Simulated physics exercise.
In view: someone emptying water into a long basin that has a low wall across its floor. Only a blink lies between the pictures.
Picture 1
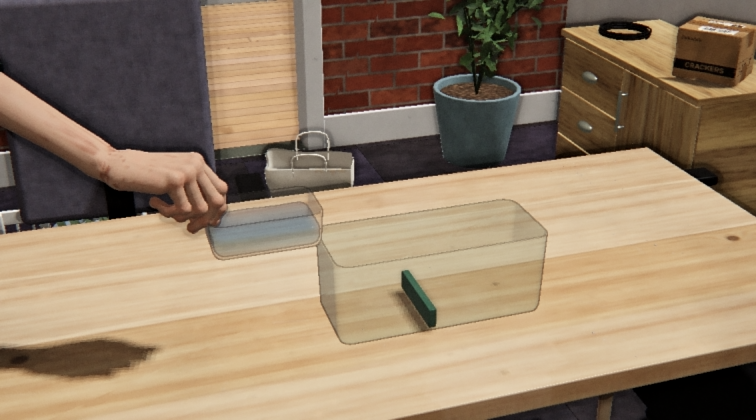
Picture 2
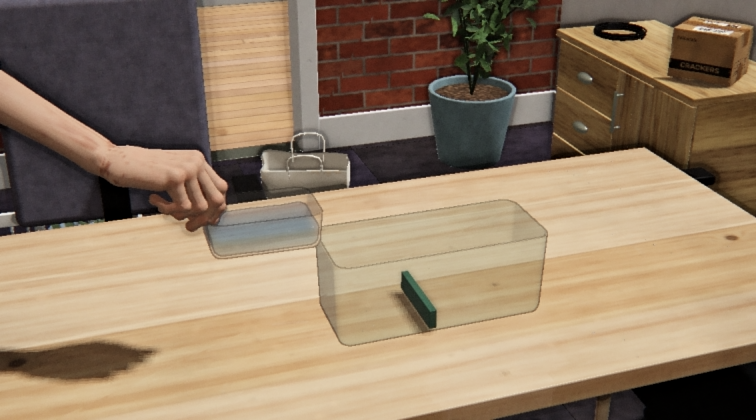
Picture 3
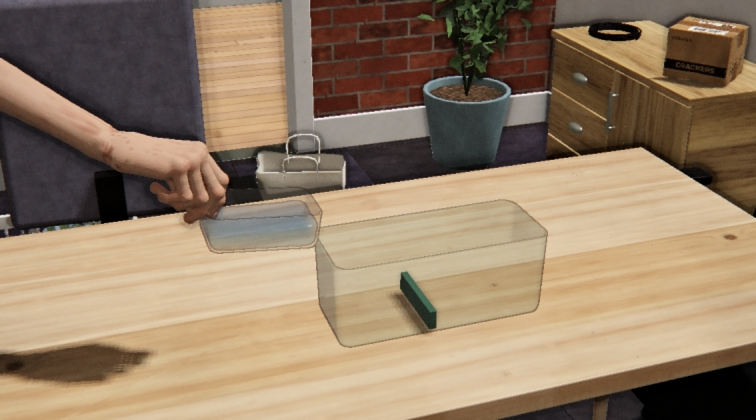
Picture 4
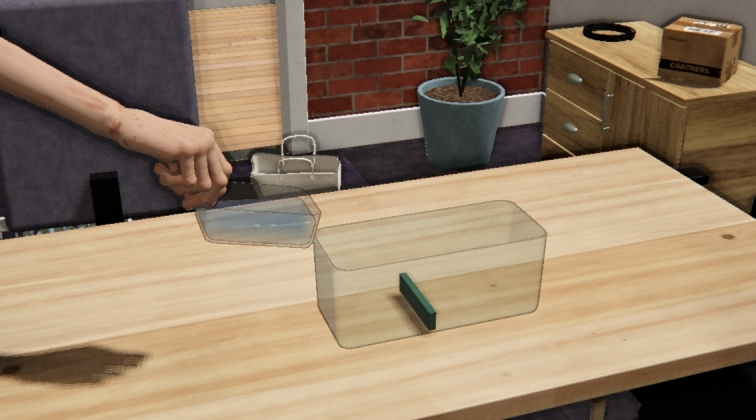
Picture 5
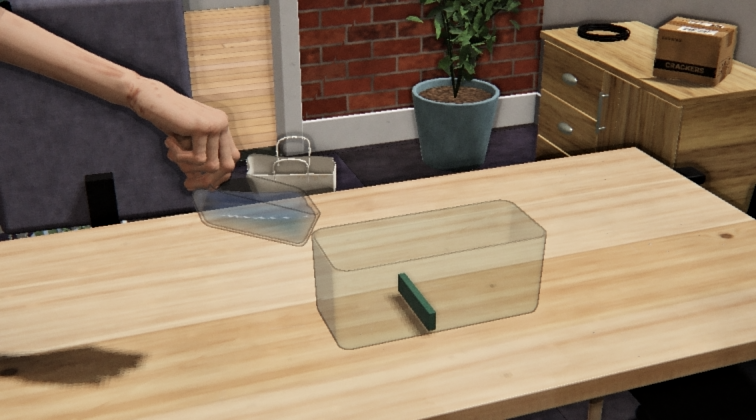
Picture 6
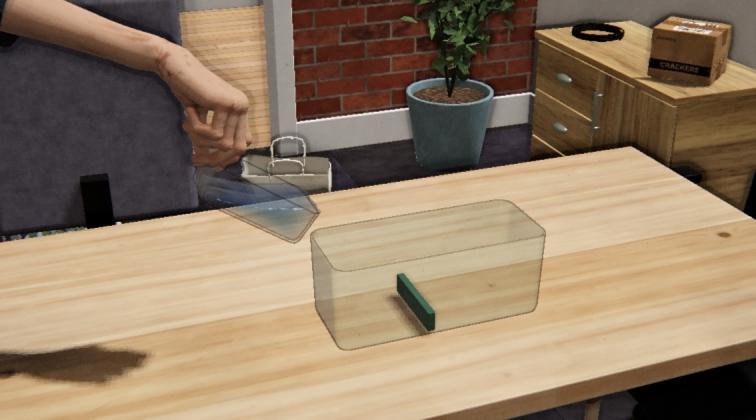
On a wooden table, a hand tilted a small clear container of bluish water more and more steeply toward a long see-through basin with a low green wall across its floor.
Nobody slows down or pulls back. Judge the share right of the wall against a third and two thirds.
It comes to less than a third.
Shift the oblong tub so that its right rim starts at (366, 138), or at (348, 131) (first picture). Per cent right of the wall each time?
In turn 75 and 75 in a hundred.
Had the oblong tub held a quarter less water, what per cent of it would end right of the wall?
It comes to 15 per cent or so.
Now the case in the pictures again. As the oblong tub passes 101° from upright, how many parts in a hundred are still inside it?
About 5 per cent.
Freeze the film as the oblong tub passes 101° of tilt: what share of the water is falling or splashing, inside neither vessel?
Close to 45 per cent.
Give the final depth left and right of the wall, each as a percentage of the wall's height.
Near 60 on the left, 10 on the right.
A moment on, the oblong tub is tipped right over and 6 per cent is still to pour, 49 is left of the wall and 0 right of it.
Next, the oblong tub is tipped right over and 0 per cent is still to pour, 85 is left of the wall and 9 right of it.
Then the oblong tub is tipped right over and 0 per cent is still to pour, 82 is left of the wall and 14 right of it.
Later the oblong tub is tipped right over and 0 per cent is still to pour, 82 is left of the wall and 15 right of it.
In the end 82 per cent lies left of the wall, 15 right of it and 3 outside.
